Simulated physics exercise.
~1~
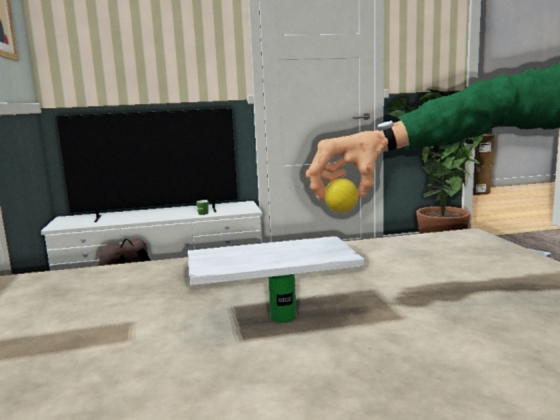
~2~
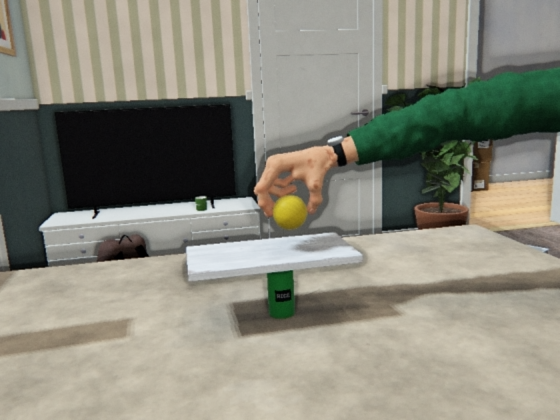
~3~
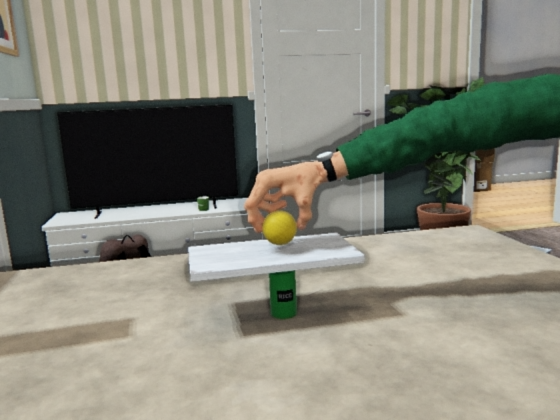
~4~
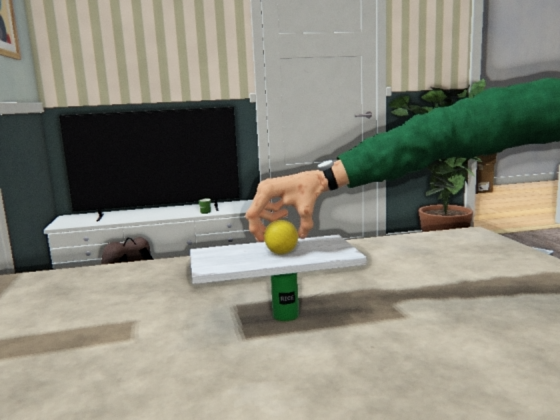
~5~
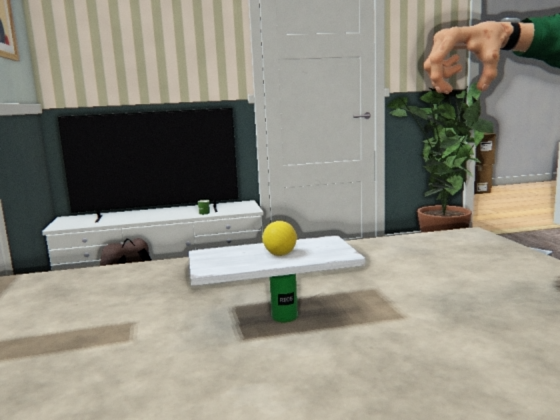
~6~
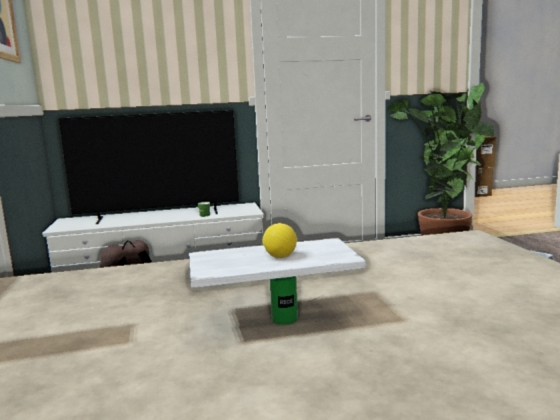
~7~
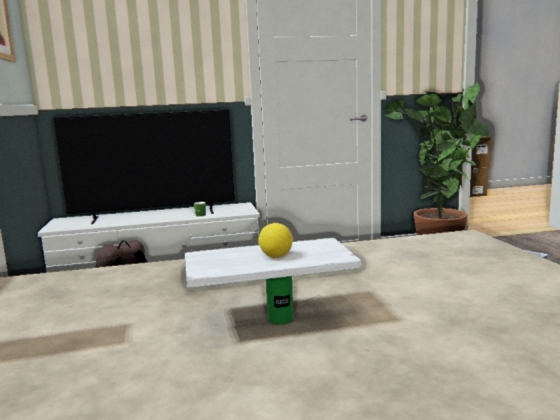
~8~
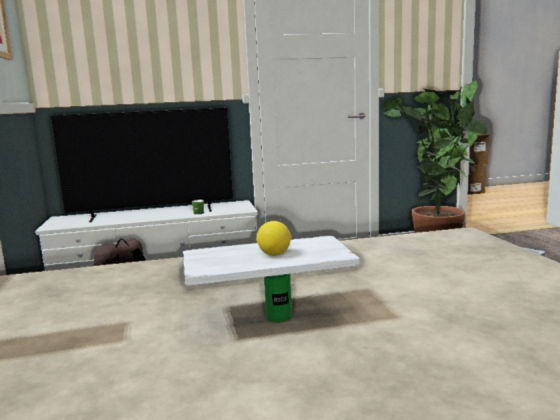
The video shows a hand in a green sleeve moving a yellow lemon left and down onto a white board balanced on a green shaker, then letting go and withdrawing to the right. The lemon rests on the board, and the stack stays upright.
